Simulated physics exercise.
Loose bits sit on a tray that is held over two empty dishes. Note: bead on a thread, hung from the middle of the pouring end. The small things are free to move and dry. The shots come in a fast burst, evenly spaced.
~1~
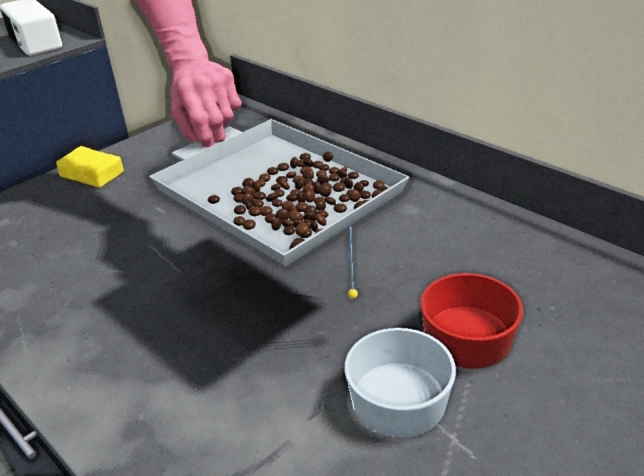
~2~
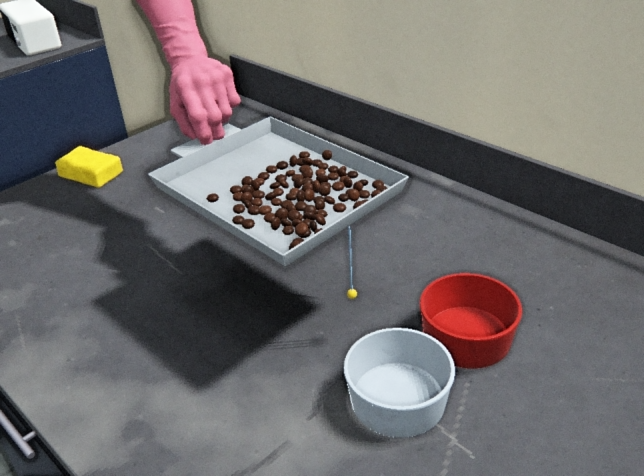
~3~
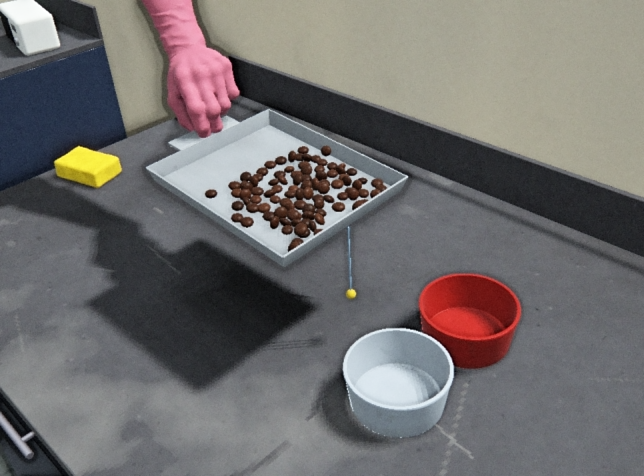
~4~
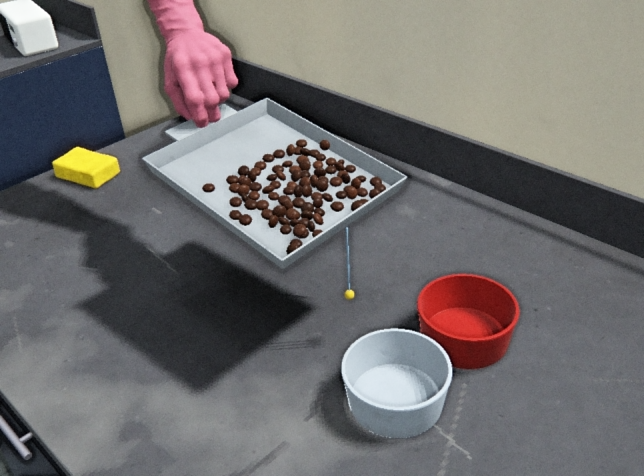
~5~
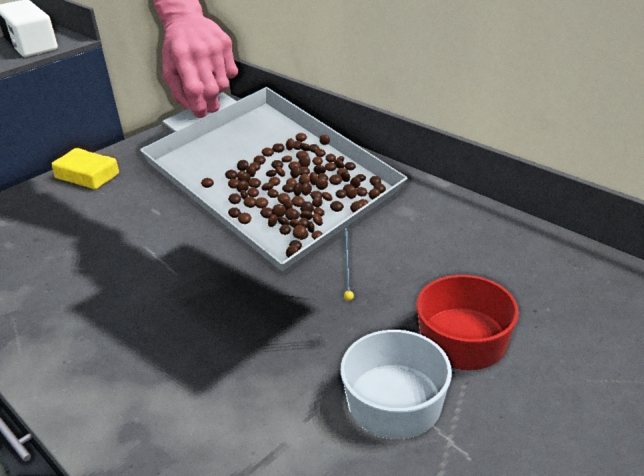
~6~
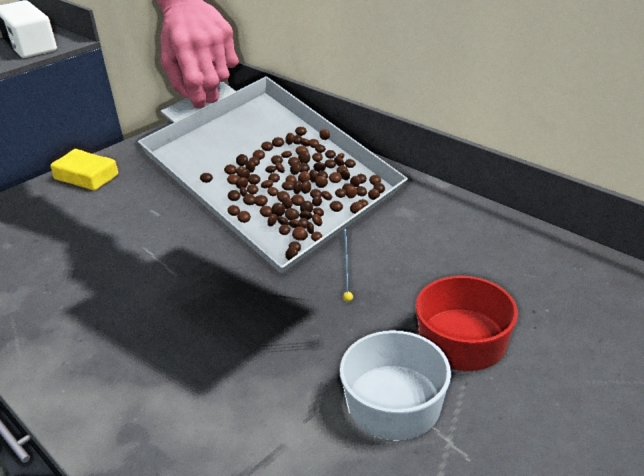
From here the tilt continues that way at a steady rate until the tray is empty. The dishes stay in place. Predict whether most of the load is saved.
In the end the dishes save the lesser share of it.
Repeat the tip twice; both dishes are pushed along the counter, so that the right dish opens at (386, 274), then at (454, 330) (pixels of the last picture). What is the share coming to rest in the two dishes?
First some 30, then 20 per cent.
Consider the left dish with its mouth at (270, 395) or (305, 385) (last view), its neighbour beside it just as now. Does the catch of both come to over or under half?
Try 1: The greater share; try 2: The greater share.
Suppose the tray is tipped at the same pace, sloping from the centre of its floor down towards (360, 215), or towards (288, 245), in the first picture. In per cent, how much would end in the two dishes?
The first try would leave around 40 per cent there, the second around 0 per cent.
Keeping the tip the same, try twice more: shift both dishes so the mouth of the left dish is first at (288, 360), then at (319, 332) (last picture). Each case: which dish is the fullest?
First try, the dish to the left; second try, the dish to the left.
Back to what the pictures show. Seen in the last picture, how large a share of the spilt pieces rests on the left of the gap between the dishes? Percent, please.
Near 100 in a hundred.
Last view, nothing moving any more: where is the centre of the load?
Somewhere close to (346, 393) in the last picture.
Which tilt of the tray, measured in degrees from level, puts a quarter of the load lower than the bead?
That happens at around 100°.
Shortly afterwards, tray tipped steeply; the whole lot on the tray.
Next, tray tipped right over; near a third on the tray; a little in the left dish; a little outside both; near a third in the air.
Some moments later, tray tipped past a quarter turn; near a quarter in the left dish; only a few in the right dish; the bulk outside both.
In the end, tray tipped past a quarter turn; near a quarter in the left dish; only a few in the right dish; the bulk outside both.
